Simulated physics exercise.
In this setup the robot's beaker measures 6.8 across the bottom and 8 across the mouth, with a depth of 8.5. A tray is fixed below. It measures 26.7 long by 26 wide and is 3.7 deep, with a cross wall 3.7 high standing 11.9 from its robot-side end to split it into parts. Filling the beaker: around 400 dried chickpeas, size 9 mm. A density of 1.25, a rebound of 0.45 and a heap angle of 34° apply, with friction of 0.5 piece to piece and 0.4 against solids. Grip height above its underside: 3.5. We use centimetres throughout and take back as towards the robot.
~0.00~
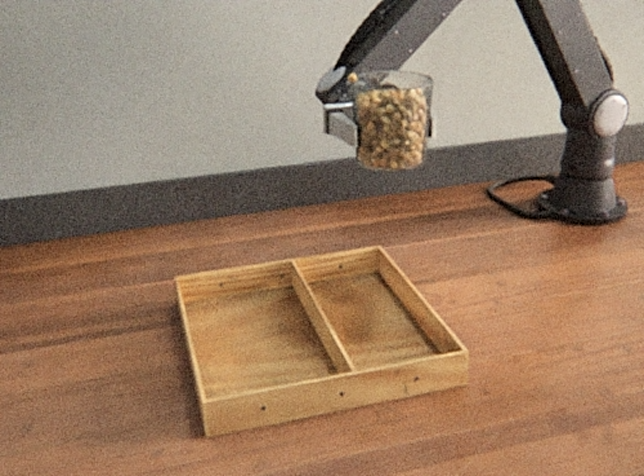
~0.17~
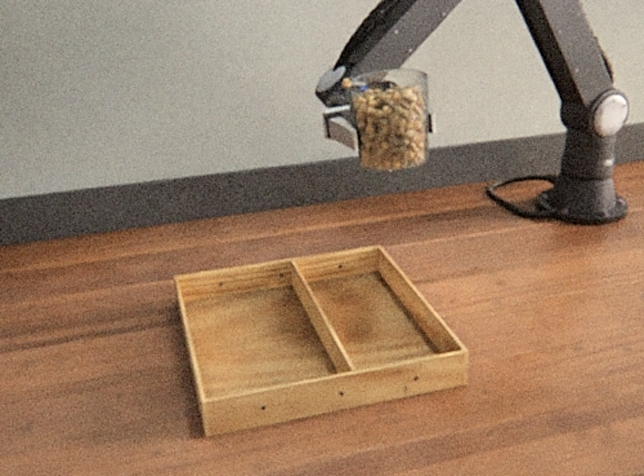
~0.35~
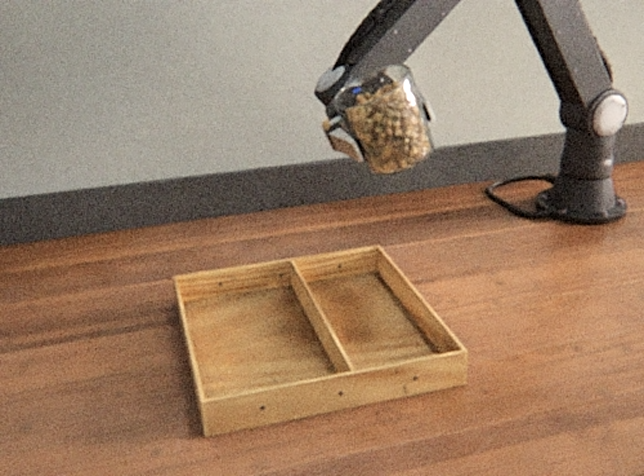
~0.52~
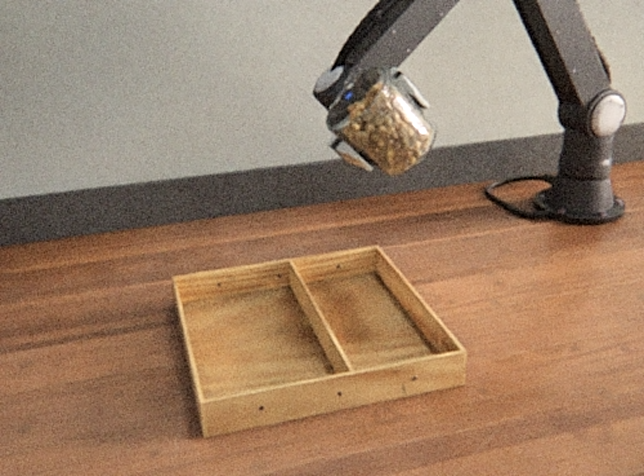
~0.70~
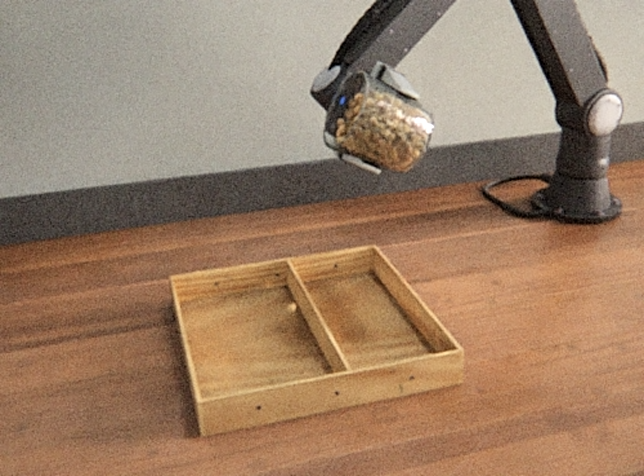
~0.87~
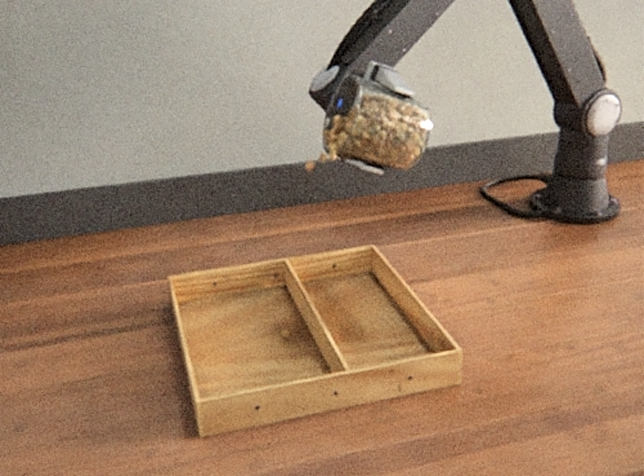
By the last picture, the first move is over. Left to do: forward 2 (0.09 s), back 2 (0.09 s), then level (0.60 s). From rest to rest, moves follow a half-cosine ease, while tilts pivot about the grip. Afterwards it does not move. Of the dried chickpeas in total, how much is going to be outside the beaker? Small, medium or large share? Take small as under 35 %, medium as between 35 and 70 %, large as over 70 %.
A small share.
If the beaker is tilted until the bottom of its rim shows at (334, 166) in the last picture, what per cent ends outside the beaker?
Result: Approximately 45 %.
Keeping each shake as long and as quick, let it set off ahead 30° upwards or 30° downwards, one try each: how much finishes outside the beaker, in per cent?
Roughly 25 per cent, then 10 per cent.
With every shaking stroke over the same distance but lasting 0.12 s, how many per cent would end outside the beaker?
Roughly 10 percent would.
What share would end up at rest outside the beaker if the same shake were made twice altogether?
I'd expect close to 25 per cent then.
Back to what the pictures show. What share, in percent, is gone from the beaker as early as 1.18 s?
Near 15 in a hundred parts have gone so far.
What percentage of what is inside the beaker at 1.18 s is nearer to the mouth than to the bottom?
Around 45 percent.
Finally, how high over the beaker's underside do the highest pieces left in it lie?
Roughly 8.0 cm.
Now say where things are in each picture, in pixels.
Beaker middle at (391, 123), level; upper third of the load around (392, 106), from x 355 to 425, top at y 80; 405 in the beaker, in the first picture.
Beaker middle at (390, 122), tilted 6° forward; upper third of the load around (391, 106), from x 345 to 420, top at y 85, in the second picture.
Beaker middle at (388, 123), tilted 23° forward; upper third of the load around (390, 107), from x 325 to 425, top at y 85; 404 in the beaker, 1 in flight or on a rim, in the third picture.
Beaker middle at (384, 125), tilted 45° forward; upper third of the load around (386, 109), from x 305 to 425, top at y 85; 404 in the beaker, 1 in the far-side part, in the fourth picture.
Beaker middle at (380, 126), tilted 62° forward; upper third of the load around (381, 111), from x 290 to 425, top at y 95; 404 in the beaker, 1 in the far-side part, in the fifth picture.
Beaker middle at (379, 127), tilted 68° forward; upper third of the load around (384, 114), from x 285 to 420, top at y 95; 401 in the beaker, 1 in the far-side part, 3 in flight or on a rim, in the sixth picture.
By 1.18 s, tilted 60° forward, highest piece 26 above the table; 345 in the beaker, 29 in the far-side part, 3 in the robot-side part, 28 in flight or on a rim.
By 1.49 s, tilted 11° forward, highest piece 29 above the table; 338 in the beaker, 60 in the far-side part, 5 in the robot-side part, 2 in flight or on a rim.
By 1.85 s, level, highest piece 29 above the table; 338 in the beaker, 61 in the far-side part, 6 in the robot-side part.
By 2.90 s, level, highest piece 29 above the table; 338 in the beaker, 61 in the far-side part, 6 in the robot-side part.
Final count, 338 in the beaker, 61 in the far-side part, 6 in the robot-side part. That is 17 % outside the beaker.
